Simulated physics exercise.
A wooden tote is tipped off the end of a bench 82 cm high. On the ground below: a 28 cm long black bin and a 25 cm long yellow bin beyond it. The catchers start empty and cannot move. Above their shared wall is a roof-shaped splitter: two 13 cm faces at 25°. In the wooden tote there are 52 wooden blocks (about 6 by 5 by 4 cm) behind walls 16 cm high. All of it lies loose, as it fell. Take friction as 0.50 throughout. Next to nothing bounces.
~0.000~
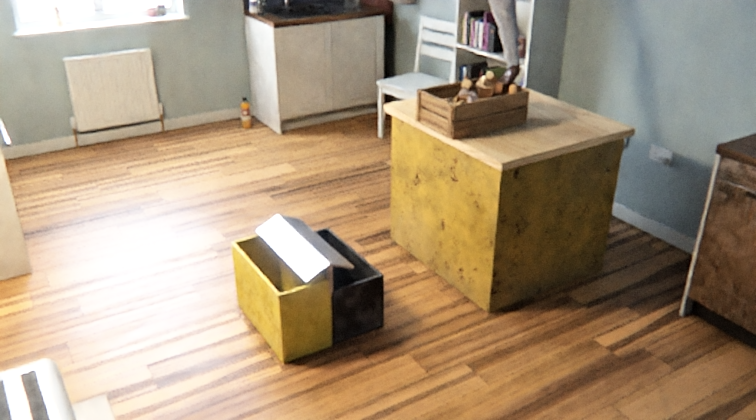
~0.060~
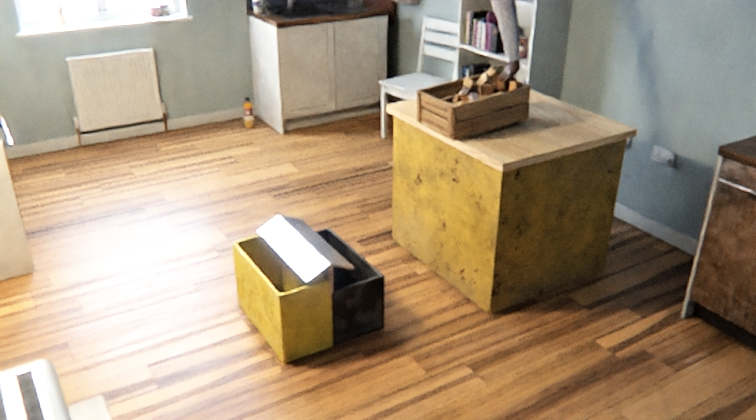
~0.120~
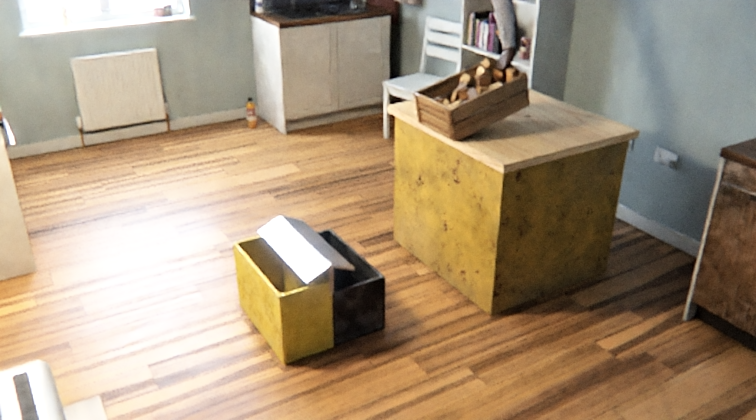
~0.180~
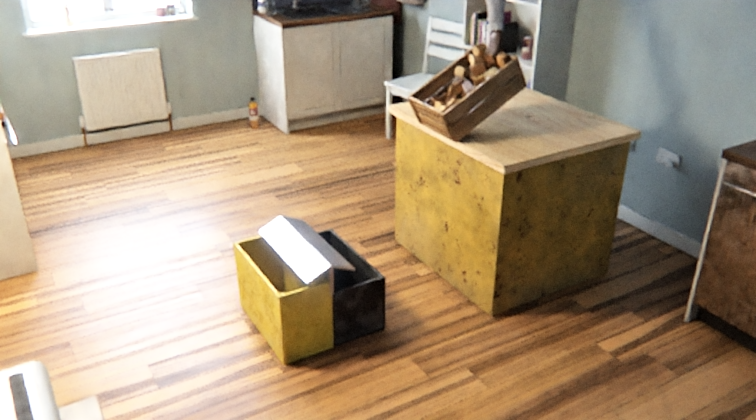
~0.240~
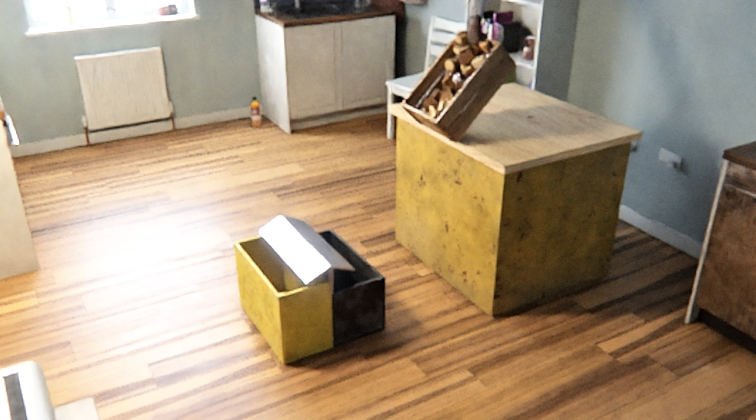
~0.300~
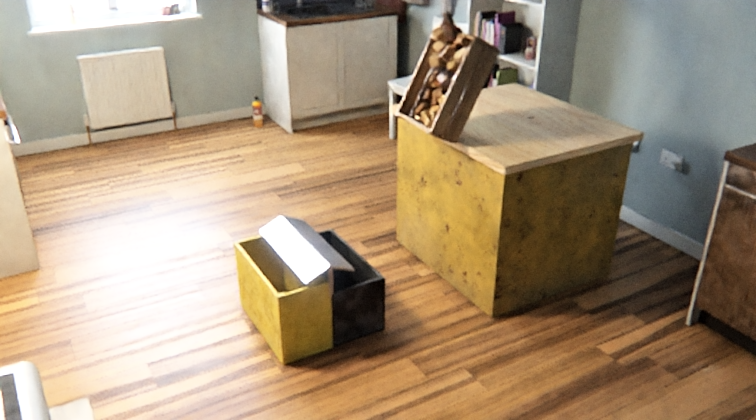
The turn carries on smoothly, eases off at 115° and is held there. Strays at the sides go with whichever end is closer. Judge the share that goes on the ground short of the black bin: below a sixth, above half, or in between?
Ending on the ground short of the black bin: Between a sixth and a half of them.
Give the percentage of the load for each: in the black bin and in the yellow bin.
Roughly 30 and 30 per cent.
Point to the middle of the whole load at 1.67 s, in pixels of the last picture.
At about (327, 303).
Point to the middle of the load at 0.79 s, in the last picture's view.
At about (326, 240).
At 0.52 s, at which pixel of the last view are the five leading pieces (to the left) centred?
Near (351, 101).
After 0.52 s, tilt 113°; 32 still in the wooden tote and 20 in the air.
After 0.79 s, tilt 115°; 7 still in the wooden tote, 11 in the black bin, 7 in the yellow bin, 1 on the ground short of the black bin and 26 in the air.
After 1.18 s, tilt 115°; 5 still in the wooden tote, 15 in the black bin, 15 in the yellow bin, 12 on the ground short of the black bin, 3 on the ground beyond the yellow bin and 2 in the air.
When it is over (at 1.67 s), 2 still in the wooden tote, 15 in the black bin, 15 in the yellow bin, 16 on the ground short of the black bin and 4 on the ground beyond the yellow bin. Asked share, 16 of 52, 31 per cent.
